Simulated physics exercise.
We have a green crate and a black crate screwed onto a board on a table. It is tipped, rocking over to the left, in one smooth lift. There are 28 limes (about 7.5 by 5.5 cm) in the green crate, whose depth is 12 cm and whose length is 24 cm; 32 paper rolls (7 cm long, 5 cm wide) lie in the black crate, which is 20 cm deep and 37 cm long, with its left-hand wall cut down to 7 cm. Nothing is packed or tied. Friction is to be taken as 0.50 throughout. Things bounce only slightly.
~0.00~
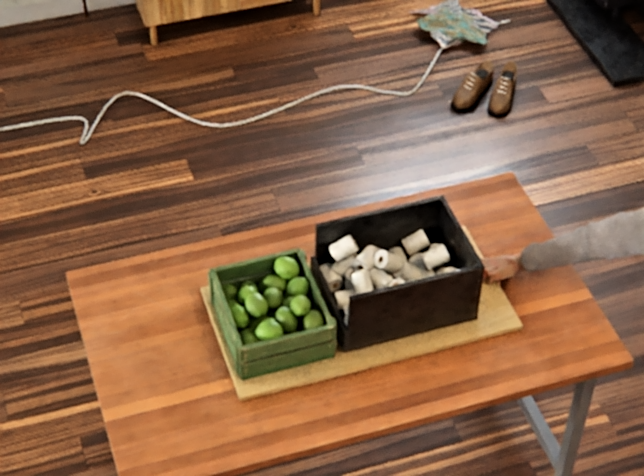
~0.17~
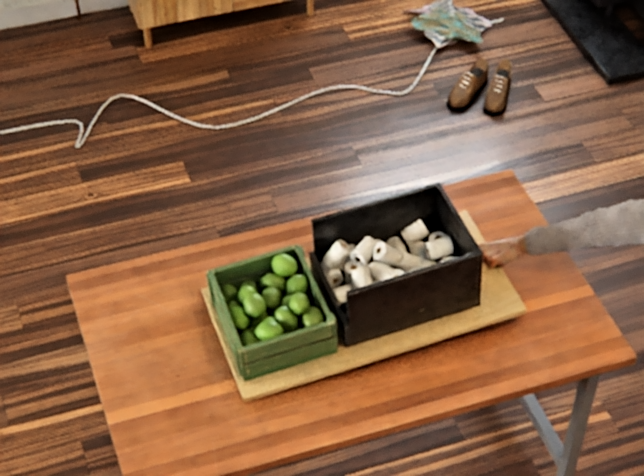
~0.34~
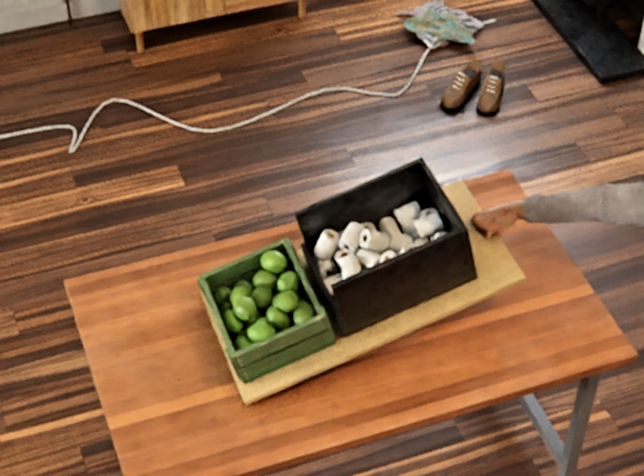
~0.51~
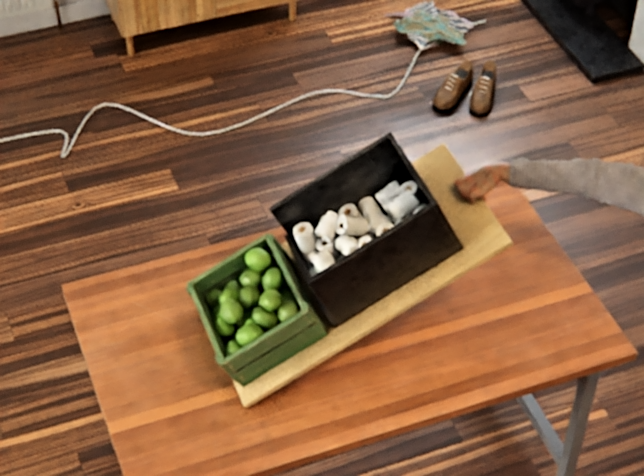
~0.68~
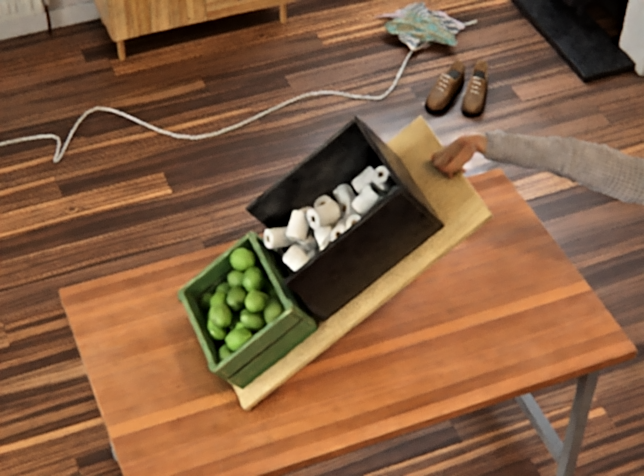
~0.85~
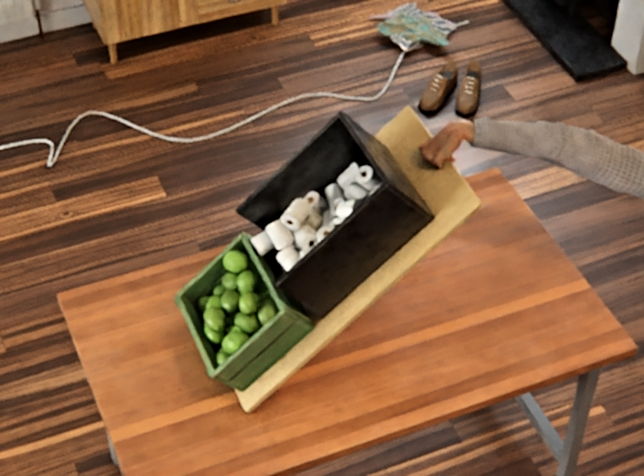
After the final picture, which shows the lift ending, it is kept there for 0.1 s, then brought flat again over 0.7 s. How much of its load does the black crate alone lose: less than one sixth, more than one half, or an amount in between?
Escapees: Not even a sixth.
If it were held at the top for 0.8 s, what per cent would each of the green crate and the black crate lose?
Green crate 0%, black crate 10%.
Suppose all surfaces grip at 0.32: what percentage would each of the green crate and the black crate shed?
That would cost the green crate 0 and the black crate 0 per cent of the load.
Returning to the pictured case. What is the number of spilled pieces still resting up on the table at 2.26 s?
About 0.
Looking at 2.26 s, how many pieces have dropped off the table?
Estimate - about 0 in total.
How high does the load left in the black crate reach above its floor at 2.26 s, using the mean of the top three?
14 cm or thereabouts.
After 1.07 s, tilt 36°; 0 of 28 out of the green crate and 1 of 32 out of the black crate.
After 1.36 s, tilt 15°; 0 of 28 out of the green crate and 1 of 32 out of the black crate.
After 1.75 s, tilt 0°; 0 of 28 out of the green crate and 1 of 32 out of the black crate.
When it is over (at 2.26 s), 0 of 28 out of the green crate and 1 of 32 out of the black crate. Asked share, 1 of 32, 3 per cent.
